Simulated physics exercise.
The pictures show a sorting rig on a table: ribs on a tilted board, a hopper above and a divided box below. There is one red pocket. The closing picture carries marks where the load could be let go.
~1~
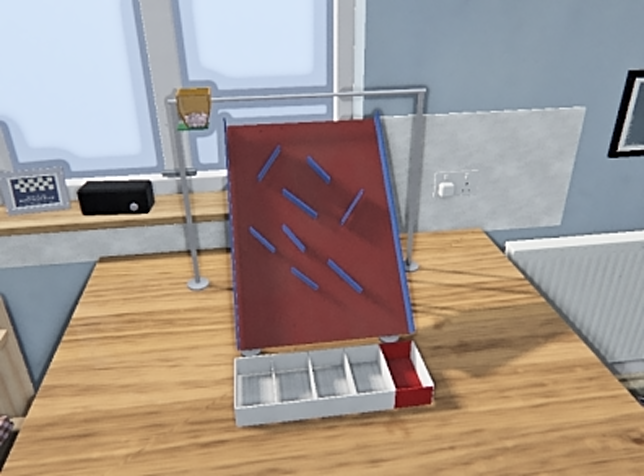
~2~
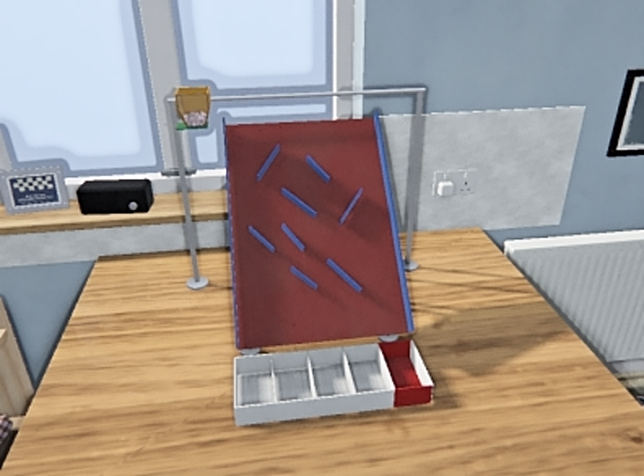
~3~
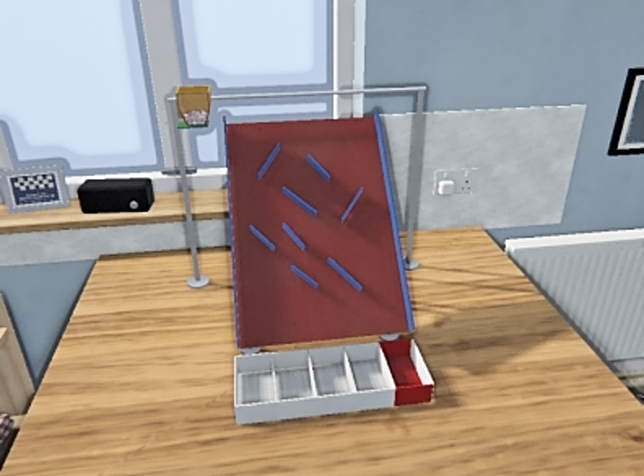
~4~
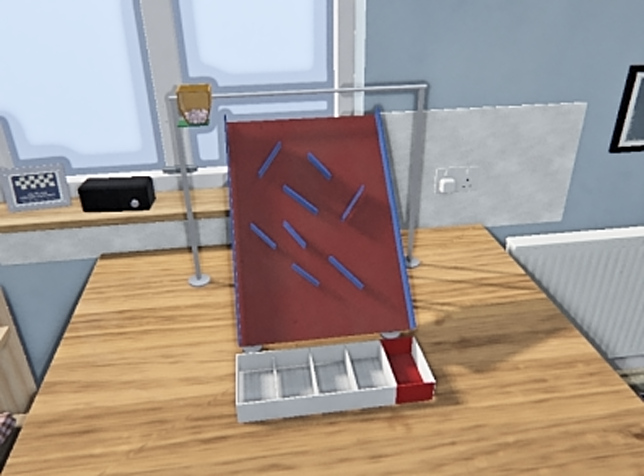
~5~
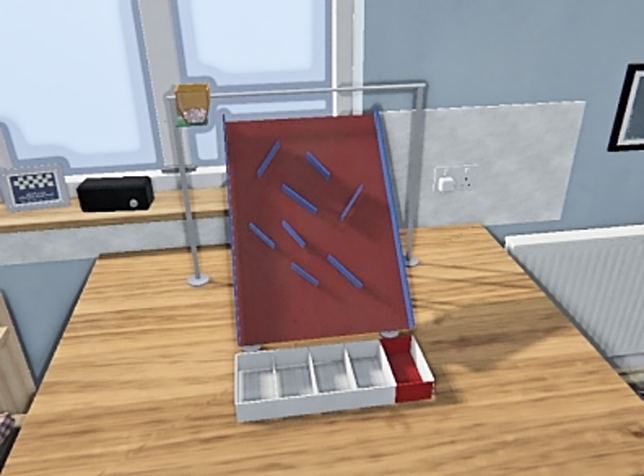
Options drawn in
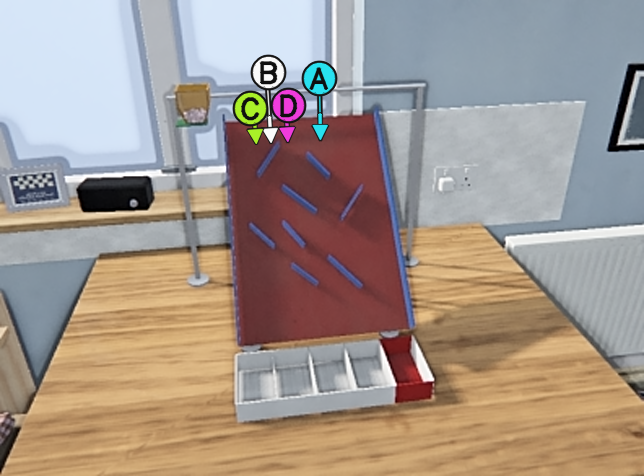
On a wooden table by a window, a tilted red board with blue ribs stands still above a divided white box with one red pocket.
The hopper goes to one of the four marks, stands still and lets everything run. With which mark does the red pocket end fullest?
Mark D does it best.
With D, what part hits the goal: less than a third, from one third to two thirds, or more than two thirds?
Mark D gives from one third to two thirds.
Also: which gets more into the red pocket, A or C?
It is A.
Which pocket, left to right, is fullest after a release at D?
The fifth.
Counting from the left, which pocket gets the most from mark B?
The first from the left.
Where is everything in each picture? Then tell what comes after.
Hopper at (197, 118), sugar pearls, door shut, in the first picture.
Ribs (258, 176) to (279, 145), (308, 156) to (329, 178), (283, 188) to (316, 213), in the second picture.
Ribs (342, 220) to (363, 187), (250, 225) to (274, 247), (284, 223) to (304, 247), in the third picture.
Ribs (293, 264) to (319, 283), (330, 256) to (363, 286), in the fourth picture.
Red pocket at (414, 391), number 5 of 5 from the left, in the fifth picture.
On the marked copy, mark A meets the board at (320, 134); mark B meets the board at (270, 137); mark C meets the board at (255, 138); mark D meets the board at (287, 136).
For mark A, about a quarter in the red pocket, about half in other pockets, about a quarter outside the box.
For mark B, a small part in the red pocket, about two thirds in other pockets, about a quarter outside the box.
For mark C, none in the red pocket, most in other pockets, about a quarter outside the box.
For mark D, about half in the red pocket, about a quarter in other pockets, about a quarter outside the box.
